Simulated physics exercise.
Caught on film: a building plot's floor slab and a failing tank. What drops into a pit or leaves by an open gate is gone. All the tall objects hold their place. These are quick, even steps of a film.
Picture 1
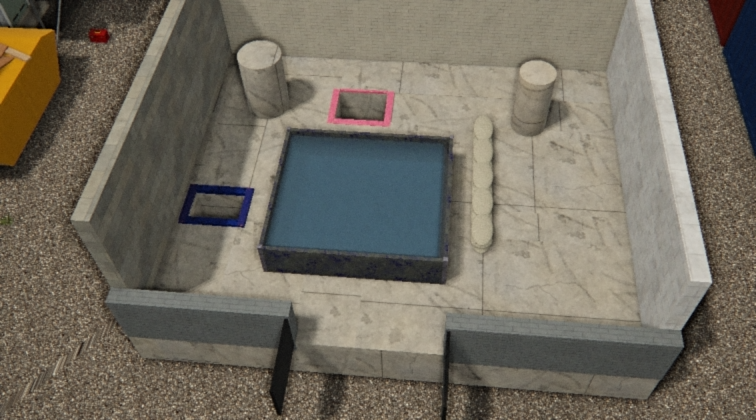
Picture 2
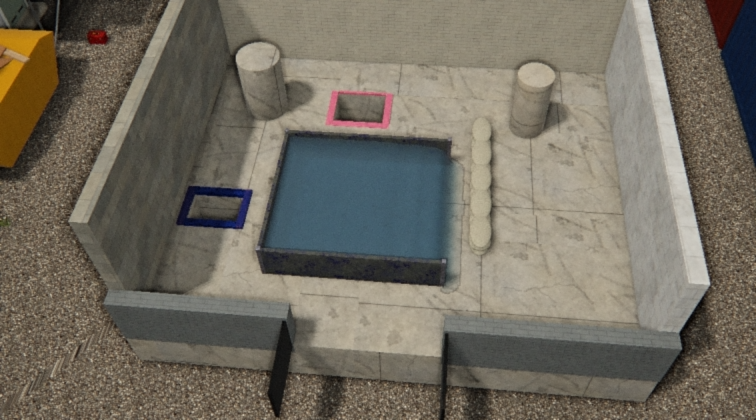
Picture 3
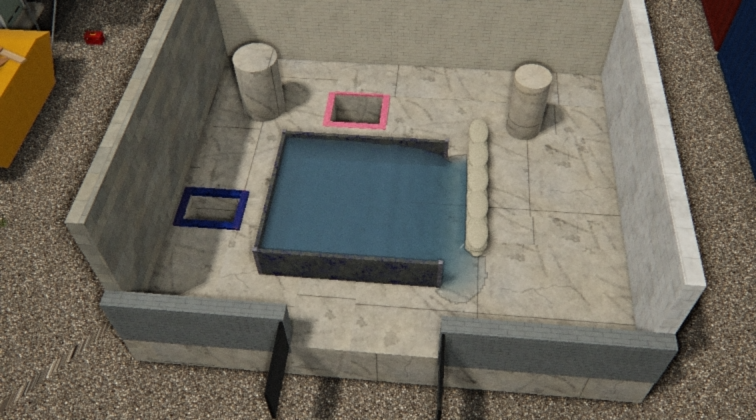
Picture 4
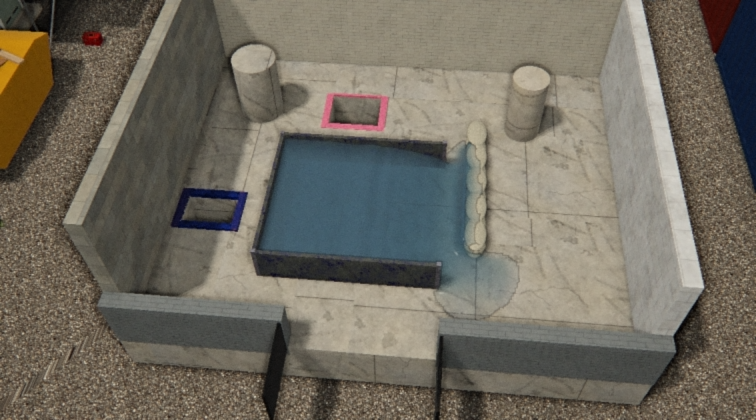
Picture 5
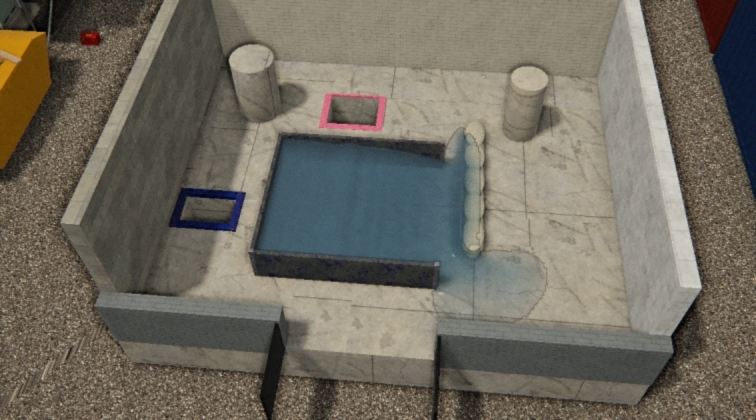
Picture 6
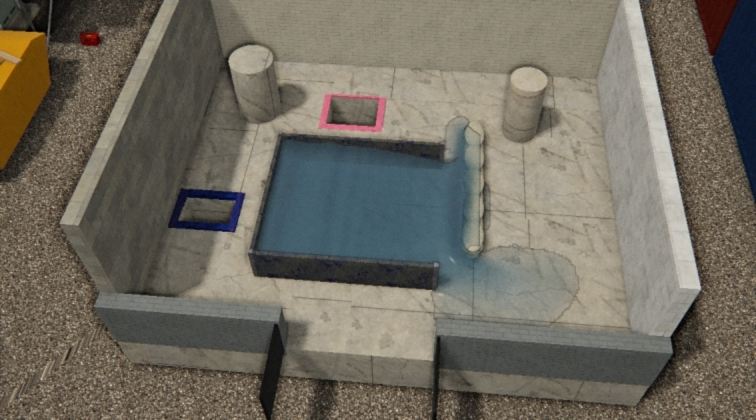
A dark-walled rectangular tank of blue water sits at the centre of a pale marble-like floor slab, seen from high above the open front, with walls on three sides. A pink-edged pit lies behind it, a blue-edged pit left, two pale columns at the back, and a low rounded barrier right. The tank's right side opens and water pours against the barrier, spreading around its near end, then creeping past its far end, as the view drifts very slightly.
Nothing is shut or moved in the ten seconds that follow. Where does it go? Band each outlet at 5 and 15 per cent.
The gate takes not even 5 %; the pink pit takes between 5 and 15 %; the blue pit takes not even 5 %.
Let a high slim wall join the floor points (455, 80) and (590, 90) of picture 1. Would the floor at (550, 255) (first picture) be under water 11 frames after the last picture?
At that place: Wet.
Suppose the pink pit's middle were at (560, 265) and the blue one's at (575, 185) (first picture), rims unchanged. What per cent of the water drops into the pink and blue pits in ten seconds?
Per cent: Pink 25, blue 6.
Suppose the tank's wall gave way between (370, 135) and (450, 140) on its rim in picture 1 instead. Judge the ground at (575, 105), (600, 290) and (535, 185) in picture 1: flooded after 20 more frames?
In turn: Wet, dry, free of water.
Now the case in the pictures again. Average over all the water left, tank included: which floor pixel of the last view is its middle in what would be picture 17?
Around (415, 225).
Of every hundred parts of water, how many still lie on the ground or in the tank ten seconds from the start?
About 90 per cent.
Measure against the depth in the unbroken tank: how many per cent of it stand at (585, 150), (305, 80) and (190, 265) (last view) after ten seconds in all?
Roughly 20, 4 and 4 per cent, in turn.
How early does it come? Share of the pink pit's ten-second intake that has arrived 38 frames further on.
I make it 25 per cent.
A moment on, water covers 35 % of the floor; the gate 0 %, the pink pit 0 %, the blue pit 0 %.
Next, water covers 40 % of the floor; the gate 0 %, the pink pit 0 %, the blue pit 0 %.
Then, water covers 55 % of the floor; the gate 0 %, the pink pit 1 %, the blue pit 0 %.
Later, water covers 75 % of the floor; the gate 1 %, the pink pit 2 %, the blue pit 0 %.
In the end, water covers 95 % of the floor; the gate 2 %, the pink pit 7 %, the blue pit 0 %.
